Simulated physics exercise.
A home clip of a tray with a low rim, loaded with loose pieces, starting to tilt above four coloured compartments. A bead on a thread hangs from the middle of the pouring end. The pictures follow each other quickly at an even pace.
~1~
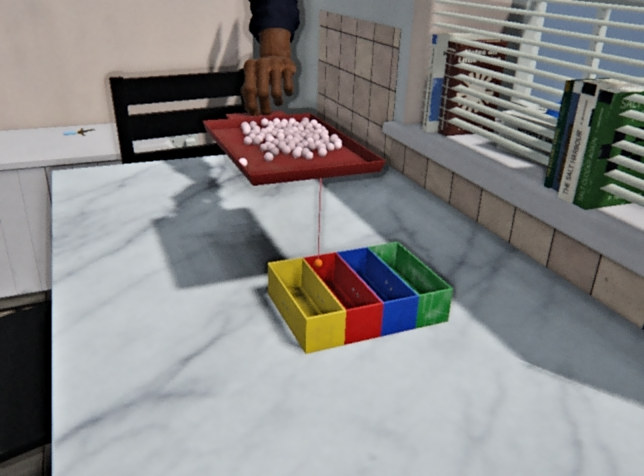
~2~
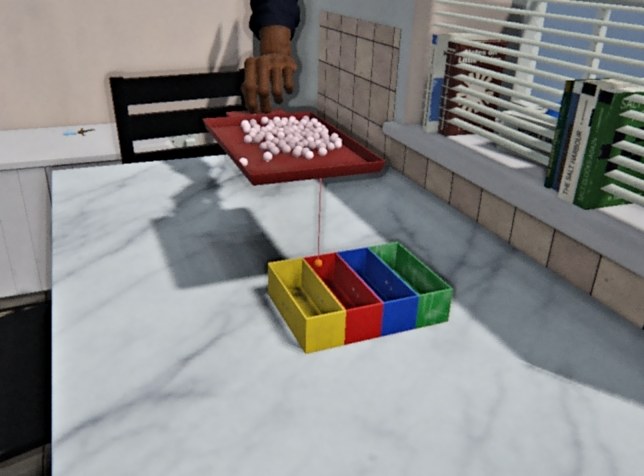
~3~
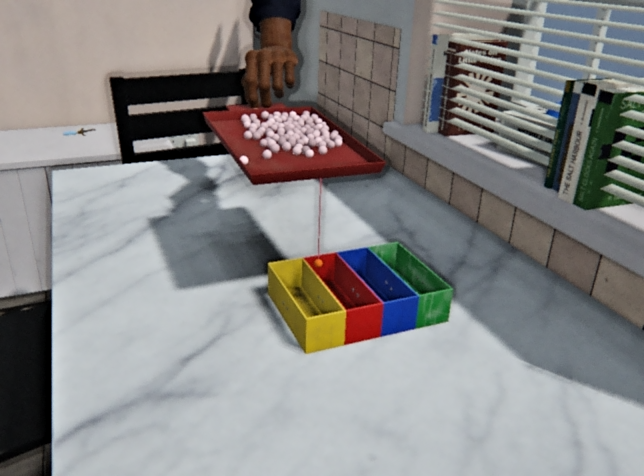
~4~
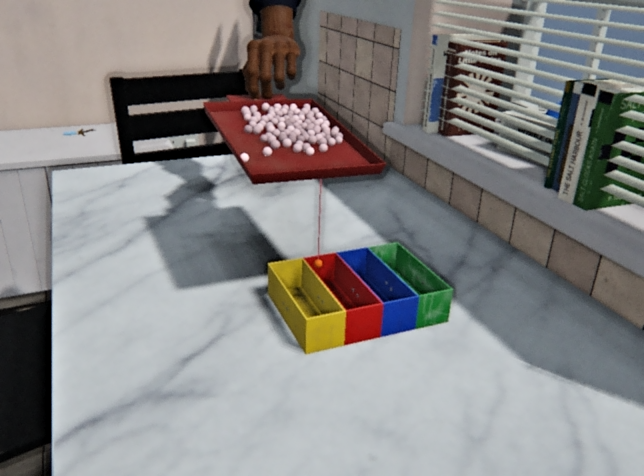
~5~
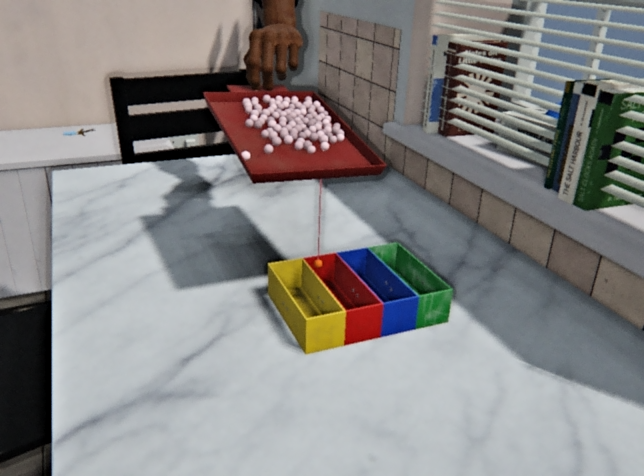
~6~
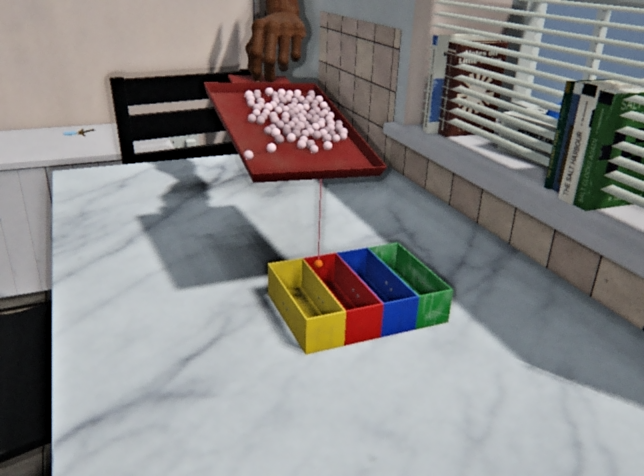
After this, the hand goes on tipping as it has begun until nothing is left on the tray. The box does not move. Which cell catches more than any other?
Most goes to the blue cell.
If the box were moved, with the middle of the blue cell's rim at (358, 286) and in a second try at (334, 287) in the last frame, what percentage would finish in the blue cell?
Roughly 30 per cent, and 20 per cent.
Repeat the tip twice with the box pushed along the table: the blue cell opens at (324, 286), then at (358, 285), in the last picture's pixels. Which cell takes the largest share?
In turn: Green; the cell in green.
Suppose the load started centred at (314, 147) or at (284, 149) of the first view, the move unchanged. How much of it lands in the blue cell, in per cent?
About 40 and 50 per cent.
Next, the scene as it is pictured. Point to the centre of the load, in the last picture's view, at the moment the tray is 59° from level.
Roughly at (349, 160).
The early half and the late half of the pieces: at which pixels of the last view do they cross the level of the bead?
Early half (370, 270), late half (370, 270).
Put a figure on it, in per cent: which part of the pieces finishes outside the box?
It comes to 0 per cent or so.
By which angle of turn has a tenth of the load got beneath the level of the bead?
Near 55 degrees.
Shortly afterwards, tray tipped steeply; the bulk on the tray; a little in the blue cell; a little in the red cell; only a few in the yellow cell; only a few in the green cell; only a few falling or outside the box.
Next, tray tipped right over; only a few on the tray; near half in the blue cell; near a third in the red cell; a little in the green cell; a little in the yellow cell; a little falling or outside the box.
Some moments later, tray tipped past a quarter turn; near half in the blue cell; near a third in the red cell; a little in the green cell; a little in the yellow cell; only a few falling or outside the box.
In the end, tray tipped past a quarter turn; near half in the blue cell; near a third in the red cell; a little in the green cell; a little in the yellow cell; only a few outside the box.
